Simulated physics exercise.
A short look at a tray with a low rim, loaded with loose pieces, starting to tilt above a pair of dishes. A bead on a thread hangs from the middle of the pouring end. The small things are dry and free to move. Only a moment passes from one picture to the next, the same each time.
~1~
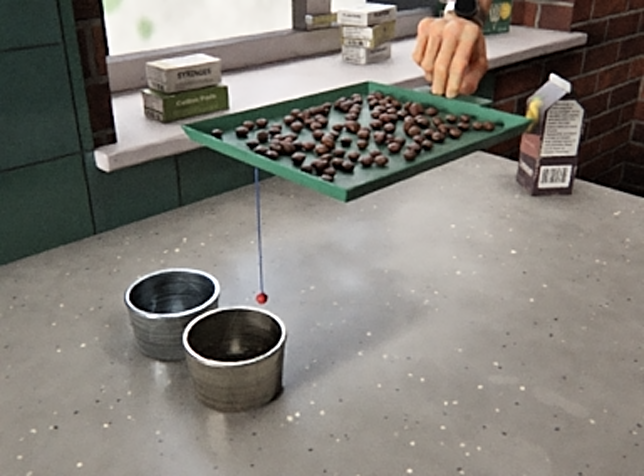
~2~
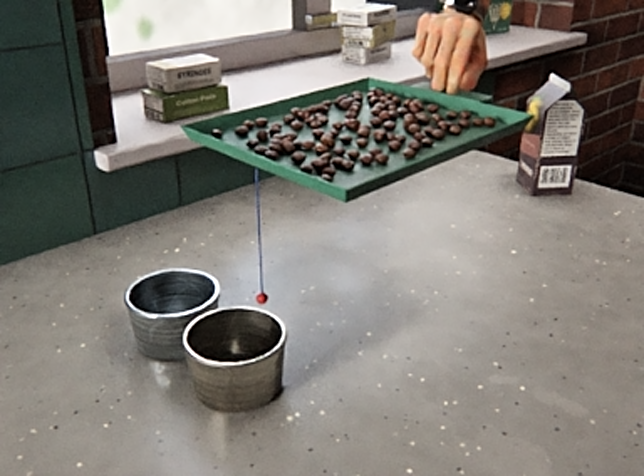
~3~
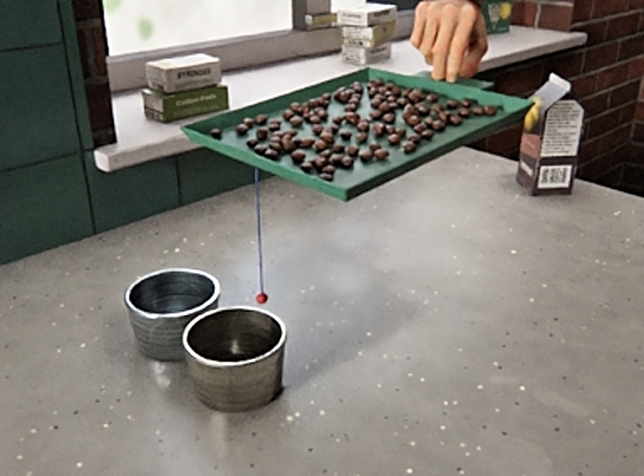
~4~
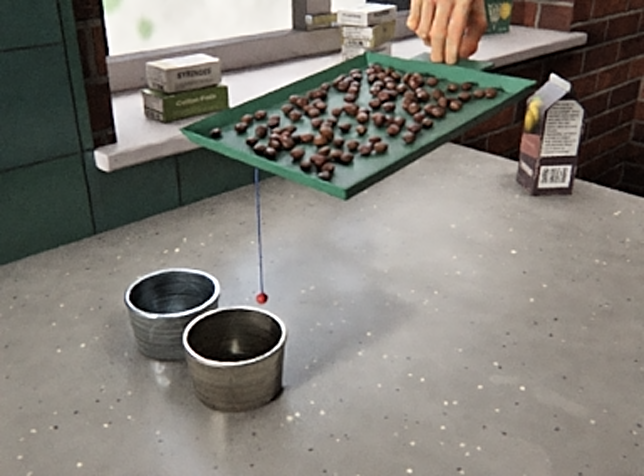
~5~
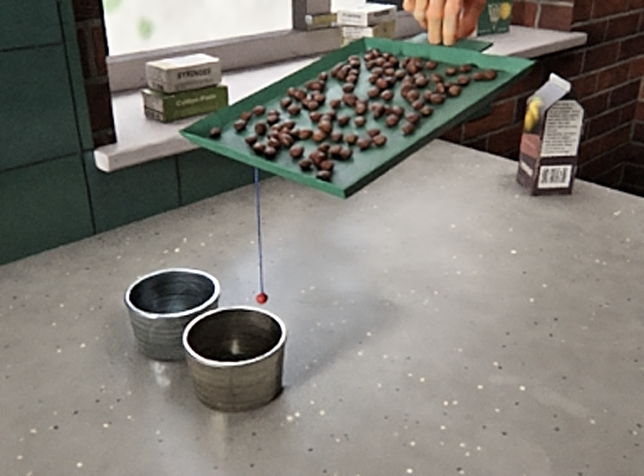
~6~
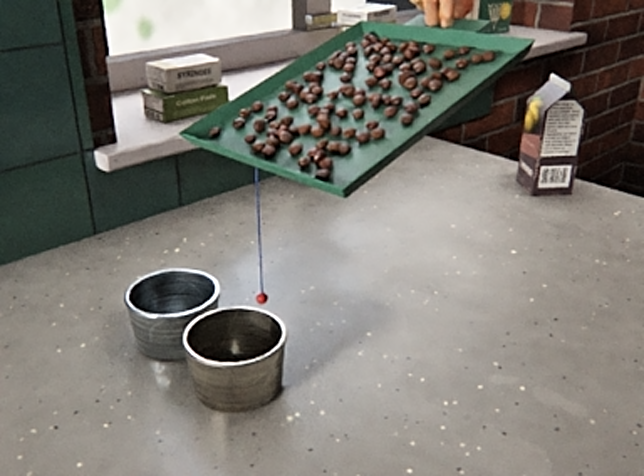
A hand held a green tray of small brown pieces above two metal dishes on a speckled grey counter, then gradually raised its far end, tilting the tray toward the left while the pieces stayed on it.
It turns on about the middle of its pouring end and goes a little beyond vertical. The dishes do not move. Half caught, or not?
The two hold more than half of the load.
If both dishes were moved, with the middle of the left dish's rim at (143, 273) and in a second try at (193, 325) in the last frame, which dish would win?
The first try: The right one. The second: The left dish.
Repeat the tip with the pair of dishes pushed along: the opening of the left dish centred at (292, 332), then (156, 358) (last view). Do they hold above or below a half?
One: Below a half. Two: Below a half.
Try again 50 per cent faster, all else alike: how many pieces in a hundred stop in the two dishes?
Close to 50 per cent.
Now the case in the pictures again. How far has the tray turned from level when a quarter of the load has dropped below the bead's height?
At about 75°.
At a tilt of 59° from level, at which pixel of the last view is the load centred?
Around (242, 140).
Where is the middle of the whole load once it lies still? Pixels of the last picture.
Around (208, 365).
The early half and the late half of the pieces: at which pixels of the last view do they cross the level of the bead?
First near (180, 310), later near (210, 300).
Just after the last frame, tray tipped steeply; almost all on the tray; about a tenth in the air.
A moment on, tray tipped right over; about a tenth on the tray; roughly a quarter in the right dish; roughly a quarter in the left dish; roughly a third outside both; about a tenth in the air.
Further on, tray tipped past a quarter turn; roughly a third in the right dish; roughly a third in the left dish; roughly a third outside both.
When it is over, tray tipped past a quarter turn; roughly a third in the right dish; roughly a third in the left dish; roughly a third outside both.
